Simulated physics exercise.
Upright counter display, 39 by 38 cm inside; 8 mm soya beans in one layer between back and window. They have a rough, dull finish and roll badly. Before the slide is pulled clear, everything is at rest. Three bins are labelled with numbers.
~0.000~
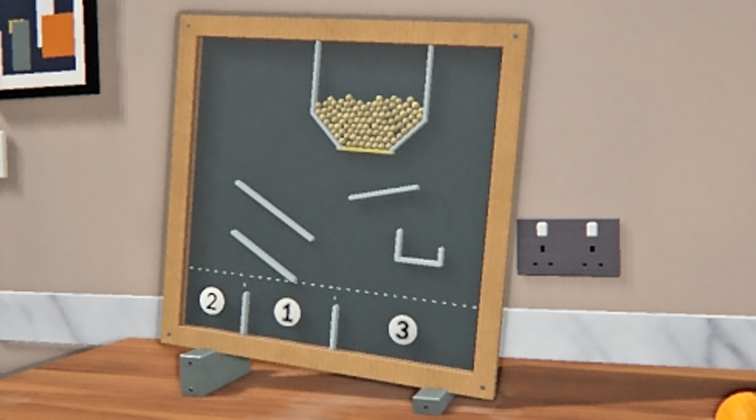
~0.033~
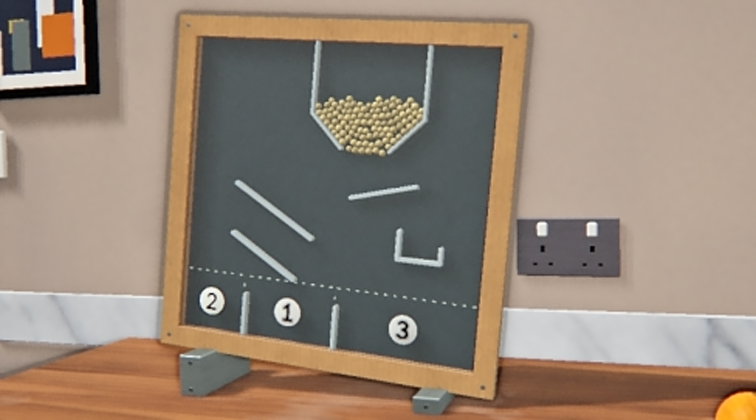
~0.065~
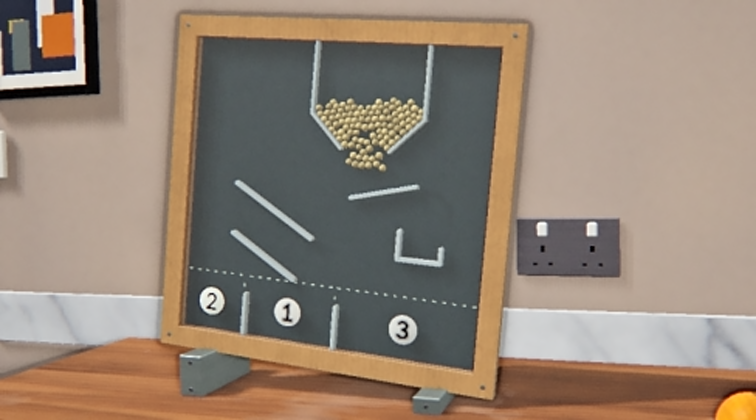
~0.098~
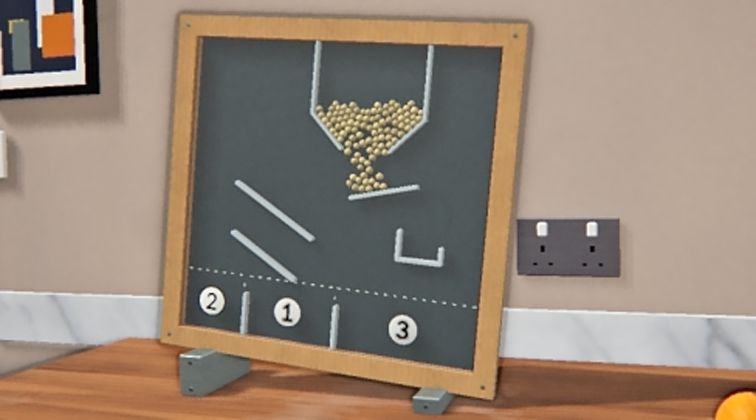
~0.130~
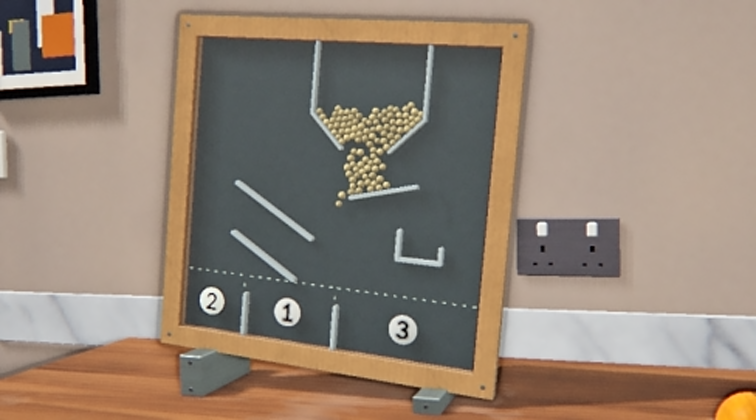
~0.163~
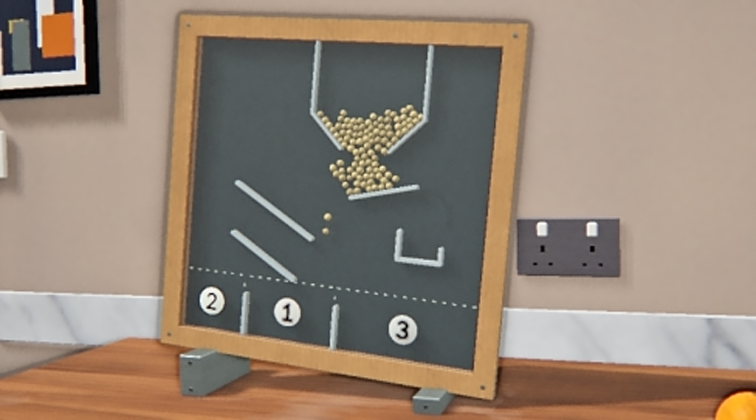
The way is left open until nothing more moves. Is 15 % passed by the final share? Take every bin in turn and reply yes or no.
In turn: No. 1 yes, 2 no, 3 yes.
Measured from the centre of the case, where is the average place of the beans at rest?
It lies close to 2 centimetres right and 13 centimetres below.
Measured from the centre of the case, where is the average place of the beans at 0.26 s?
Roughly 4 centimetres to the right and 3 centimetres above.
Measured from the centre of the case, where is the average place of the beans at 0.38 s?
Offset: Approx. 3 cm right, 1 cm below.
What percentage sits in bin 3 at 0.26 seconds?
The share there is around 0 %.
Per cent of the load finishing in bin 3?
Roughly 25 percent of the load.
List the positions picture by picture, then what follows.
In the first frame, tilted 6° clockwise; about 100 beans; beans' middle (371, 121); no. 1 (287, 312), no. 2 (212, 301), no. 3 (403, 330); slide (339, 148) to (392, 152).
In the second frame, beans' middle (371, 123); 4 out, lowest bean (382, 153).
In the third frame, beans' middle (372, 127); 12 out, lowest bean (383, 168).
In the fourth frame, beans' middle (370, 128); 22 out, lowest bean (369, 189).
In the fifth frame, beans' middle (365, 139); 33 out, lowest bean (339, 204).
In the sixth frame, beans' middle (367, 146); 41 out, lowest bean (326, 232); wall ends (246, 294), (336, 307), (239, 183) to (312, 239), (400, 231) to (442, 250), (352, 198) to (416, 187), (234, 232) to (294, 280).
After 0.26 s, the beans' middle is 4 cm right of and 3 cm above the centre; nothing in the marked areas.
After 0.38 s, the beans' middle is 3 cm right of and 1 cm below the centre; no. 1, 10 %.
After 0.61 s, the beans' middle is 2 cm right of and 10 cm below the centre; no. 1, 40 %, no. 3, 15 %.
Settled by 1.8 s, no. 1, 55 %, no. 2, 0 %, no. 3, 25 %, elsewhere 20 %.
